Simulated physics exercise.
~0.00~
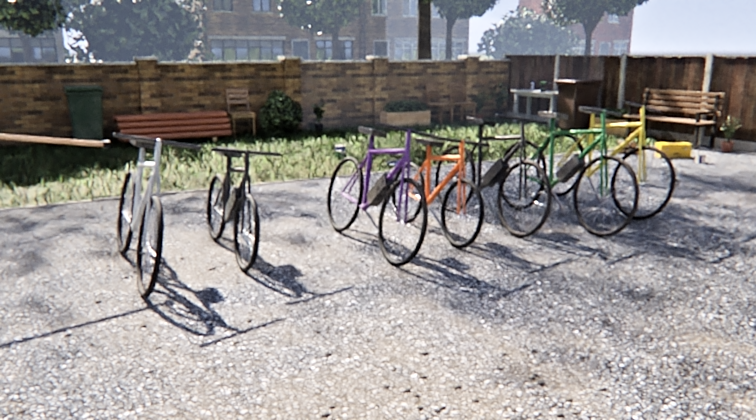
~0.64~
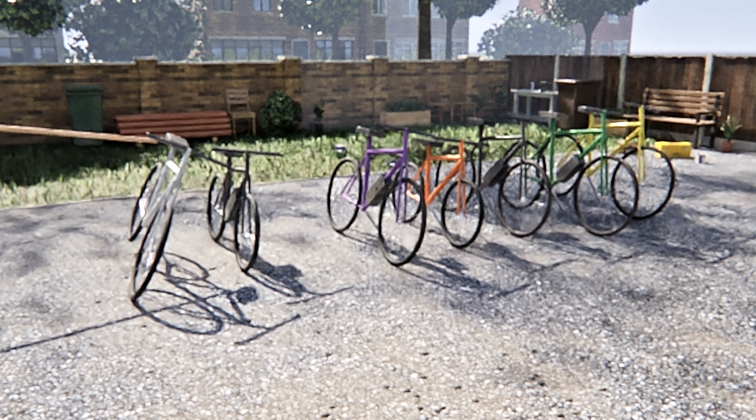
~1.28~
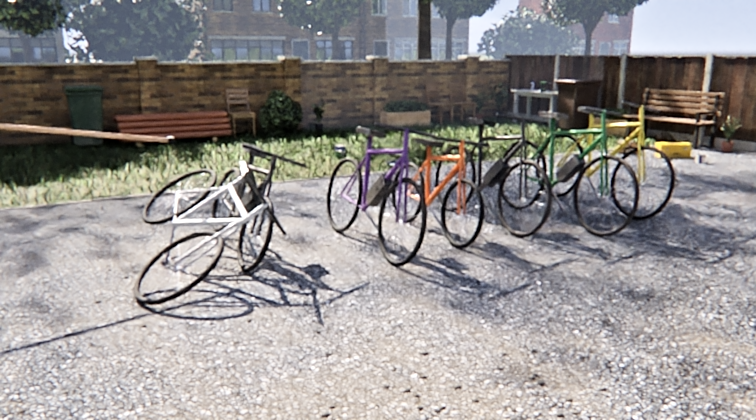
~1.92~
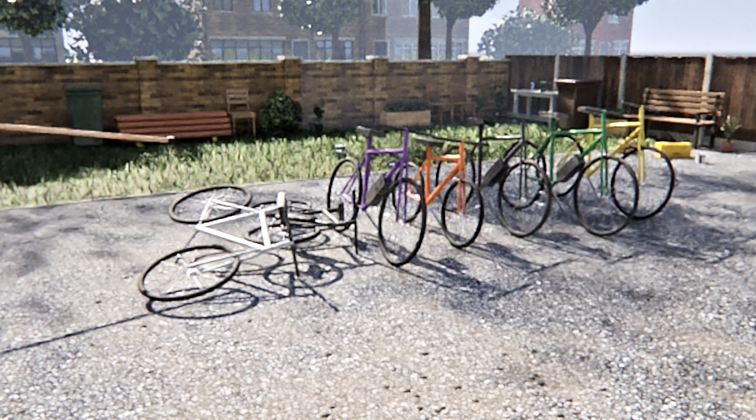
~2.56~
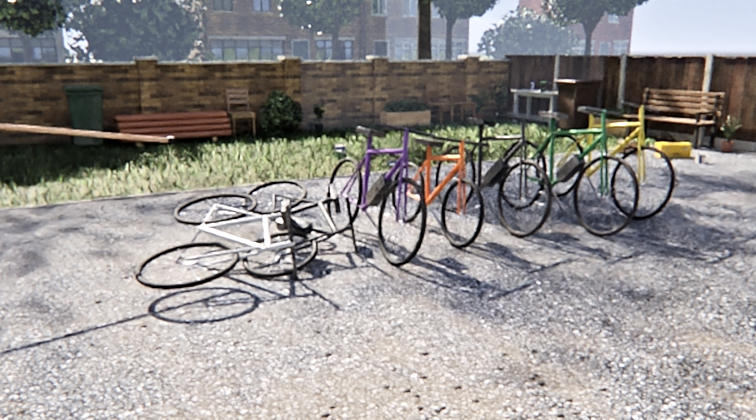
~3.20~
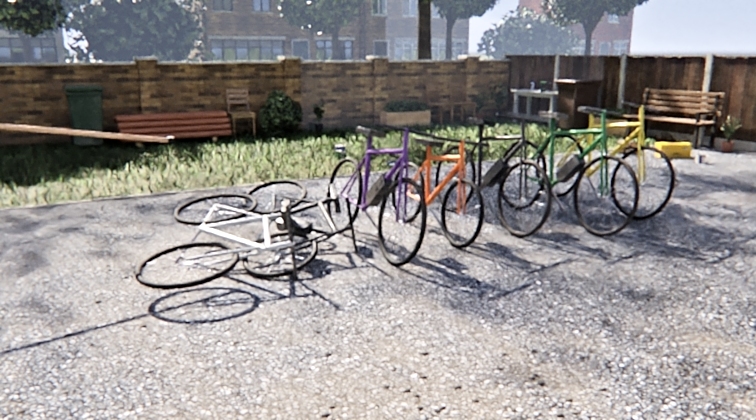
Row of bicycles on a sunlit yard, a pole tipping the white one rightward onto its dark neighbour, both ending down, others standing.
